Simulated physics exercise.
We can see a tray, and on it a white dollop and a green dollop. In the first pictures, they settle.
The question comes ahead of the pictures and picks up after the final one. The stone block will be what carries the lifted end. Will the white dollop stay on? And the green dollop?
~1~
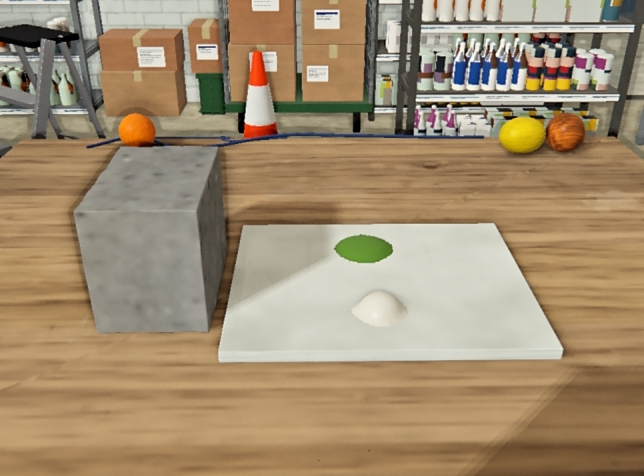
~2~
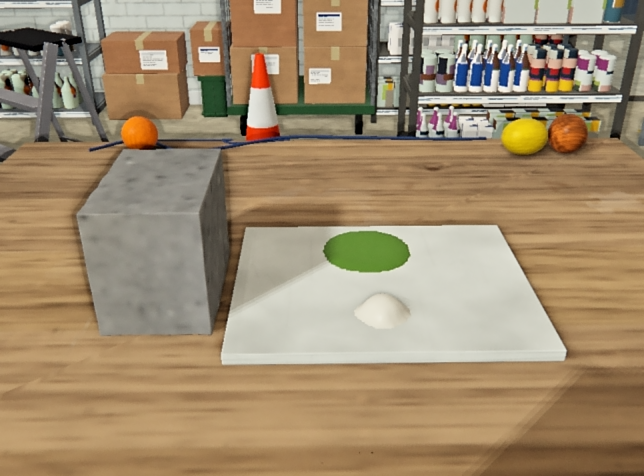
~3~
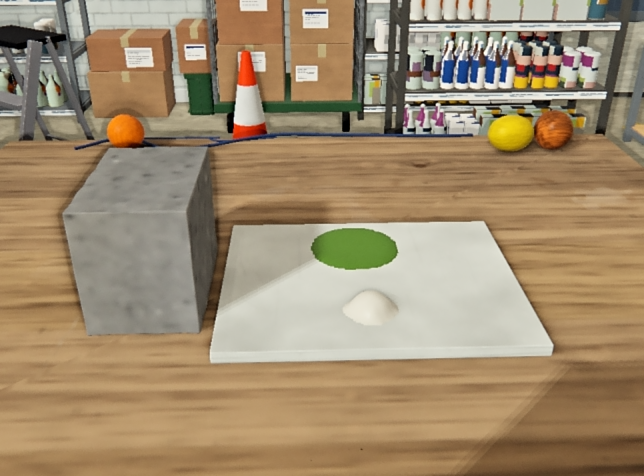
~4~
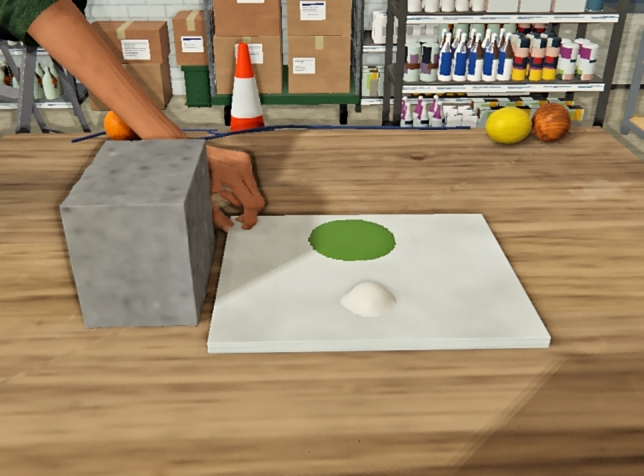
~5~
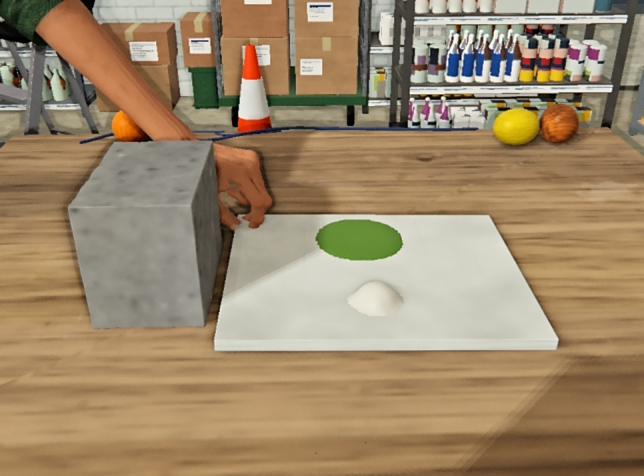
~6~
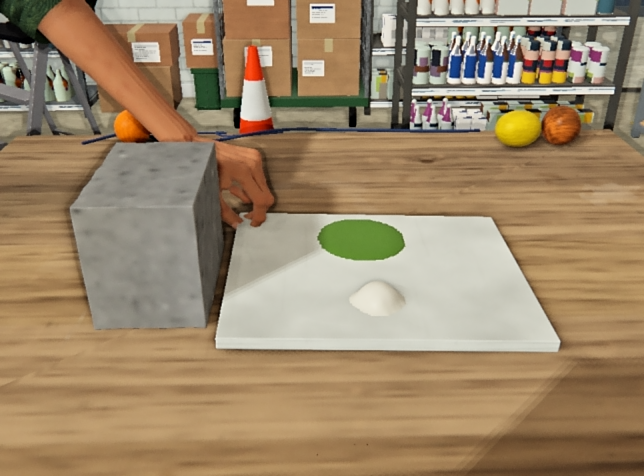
Here the white dollop sits tight, and the green dollop tumbles off.
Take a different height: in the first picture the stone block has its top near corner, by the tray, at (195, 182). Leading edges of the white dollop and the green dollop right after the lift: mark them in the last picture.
The first one stops at (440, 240), and after it the second at (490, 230).
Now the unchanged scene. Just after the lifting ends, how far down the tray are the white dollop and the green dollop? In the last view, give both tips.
In the last view, the first is close to (430, 248) and the second close to (479, 225).
A moment on, slope about 28°; the white dollop has not moved; the green dollop has crept down a long way.
Further on, the white dollop has not moved; the green dollop is dripping off the low end.
When it is over, slope about 28°; the white dollop has not moved; the green dollop is dripping off the low end.
